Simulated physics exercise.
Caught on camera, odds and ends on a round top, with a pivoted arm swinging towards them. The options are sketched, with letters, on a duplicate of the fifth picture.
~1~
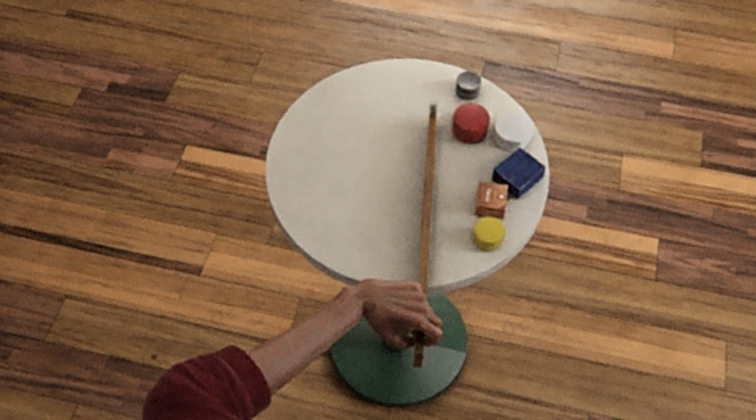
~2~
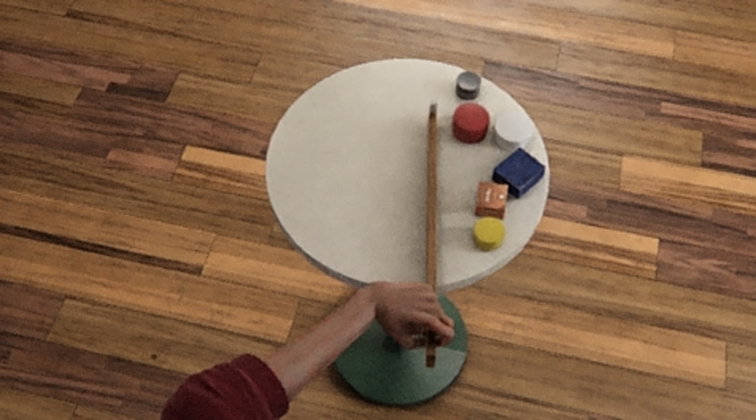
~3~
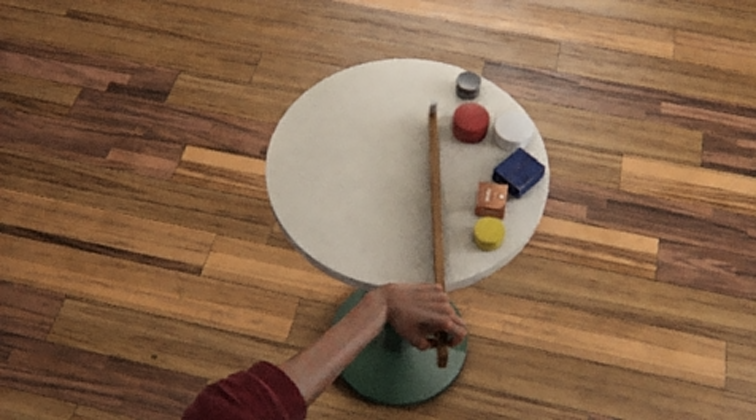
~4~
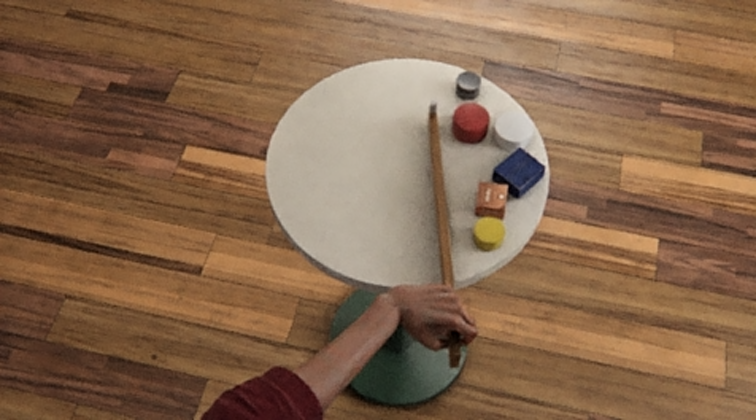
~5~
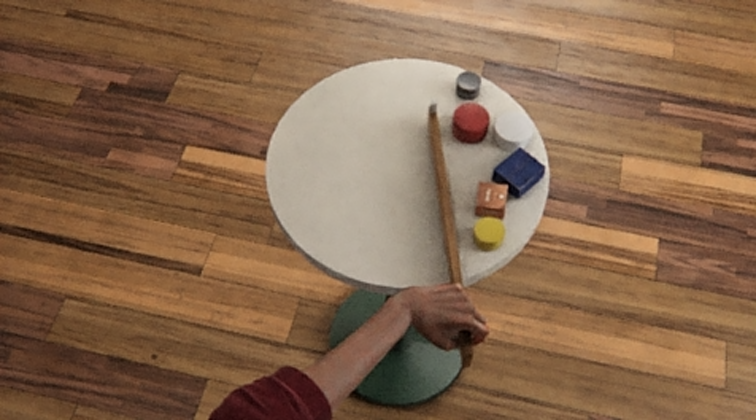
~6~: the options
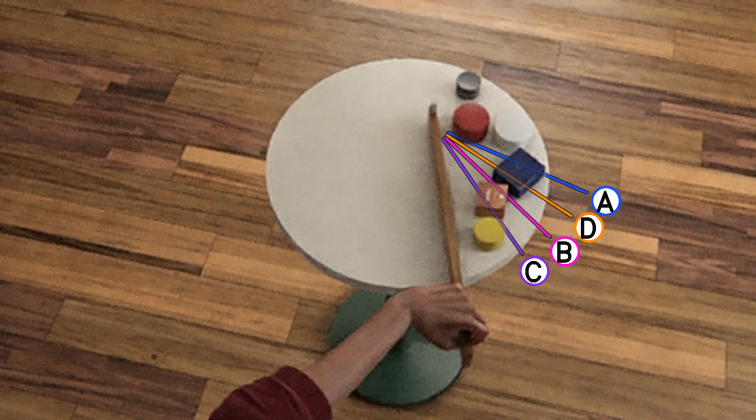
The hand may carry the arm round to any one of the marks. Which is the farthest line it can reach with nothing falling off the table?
No farther than C.
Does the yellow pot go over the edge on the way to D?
Yes.
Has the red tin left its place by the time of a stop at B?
No.
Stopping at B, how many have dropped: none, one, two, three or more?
By then, one.
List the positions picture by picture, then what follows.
The first frame shows blue box (519, 173); yellow pot (489, 234); orange packet (491, 200).
The second frame shows arm (433, 184); white pot (513, 131).
The third frame shows arm (437, 185); blue box (519, 173).
The fourth frame shows arm (441, 184); orange packet (491, 200).
The fifth frame shows arm (444, 184); white pot (513, 131); red tin (471, 123); blue box (519, 173).
On the marked copy, A at (516, 162); B at (495, 185); C at (481, 194); D at (507, 174).
Following C. Soon after the start, arm (459, 182); yellow pot (491, 234); grey jar (469, 86).
Later, arm (472, 179); yellow pot (512, 228); blue box (522, 171).
In the end, arm (479, 176); yellow pot (523, 224); blue box (527, 167); nothing has fallen.
As for the rest, A drops the yellow pot and orange packet; B drops the yellow pot; D drops the yellow pot and orange packet.
